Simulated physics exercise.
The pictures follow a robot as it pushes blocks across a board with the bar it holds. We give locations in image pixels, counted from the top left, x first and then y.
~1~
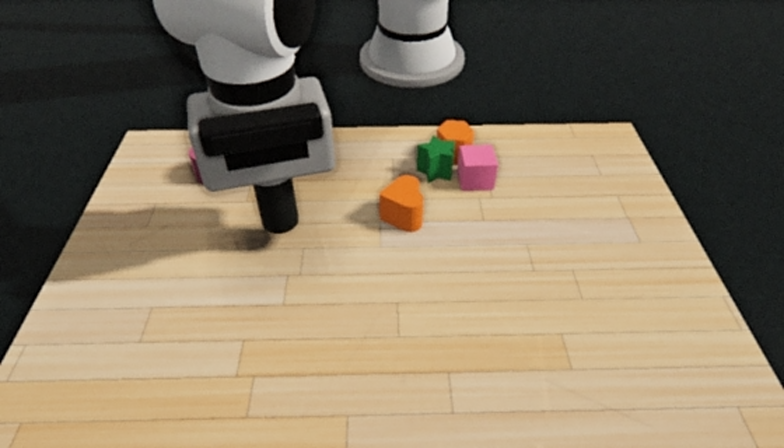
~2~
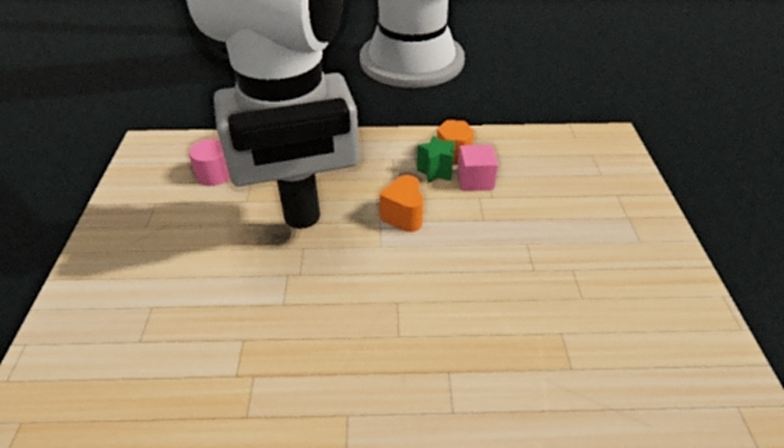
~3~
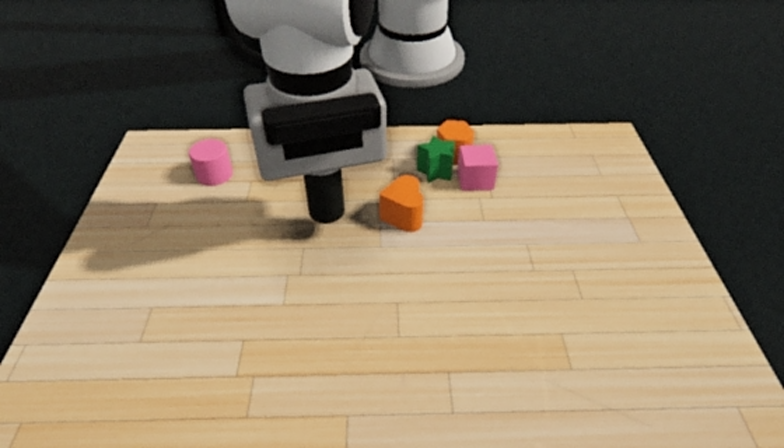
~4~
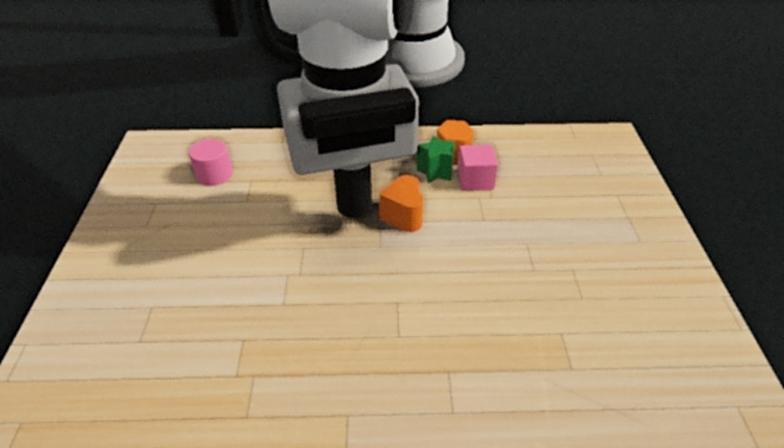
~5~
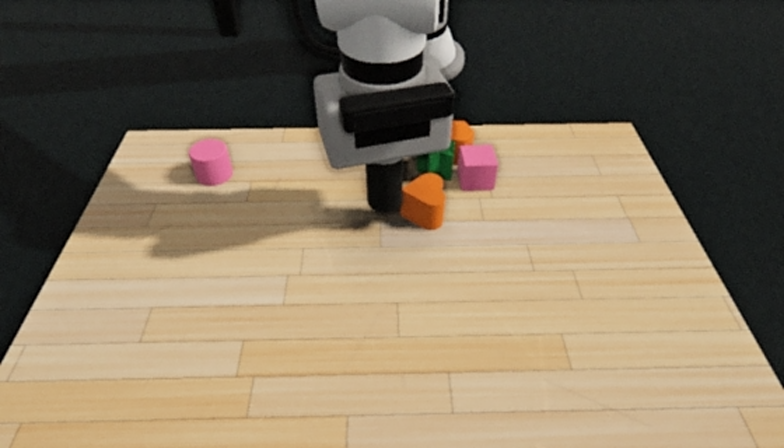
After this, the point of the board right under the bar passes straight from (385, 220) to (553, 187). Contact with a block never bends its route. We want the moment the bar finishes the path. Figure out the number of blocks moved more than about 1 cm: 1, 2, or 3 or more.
The push moves one block more than 1 cm.
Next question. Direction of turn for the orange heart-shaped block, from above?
Seen from overhead, it turns clockwise.
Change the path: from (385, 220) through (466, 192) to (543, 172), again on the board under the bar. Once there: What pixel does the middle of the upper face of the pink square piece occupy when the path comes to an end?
My best guess is (512, 132).
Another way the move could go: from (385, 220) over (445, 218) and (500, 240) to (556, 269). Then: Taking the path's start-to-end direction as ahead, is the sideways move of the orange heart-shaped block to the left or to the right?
Moves left.
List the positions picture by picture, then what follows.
The first frame shows tip of the bar (281, 222), middles of tops, orange heart-shaped block (404, 191), pink square piece (479, 154).
The second frame shows bar (302, 217), nothing pushed.
The third frame shows bar (327, 212), nothing pushed.
The fourth frame shows bar (355, 206), nothing pushed.
The fifth frame shows bar (385, 201), orange heart-shaped block (427, 188), pink square piece (479, 154).
The first path, step by step. One third of the way, bar (446, 190); orange heart-shaped block (482, 187), turned 50° clockwise.
Two thirds of the way, bar (504, 180); orange heart-shaped block (534, 188), turned 105° clockwise.
At the end, bar (557, 169); orange heart-shaped block (544, 190), turned 125° clockwise; pink square piece unmoved.
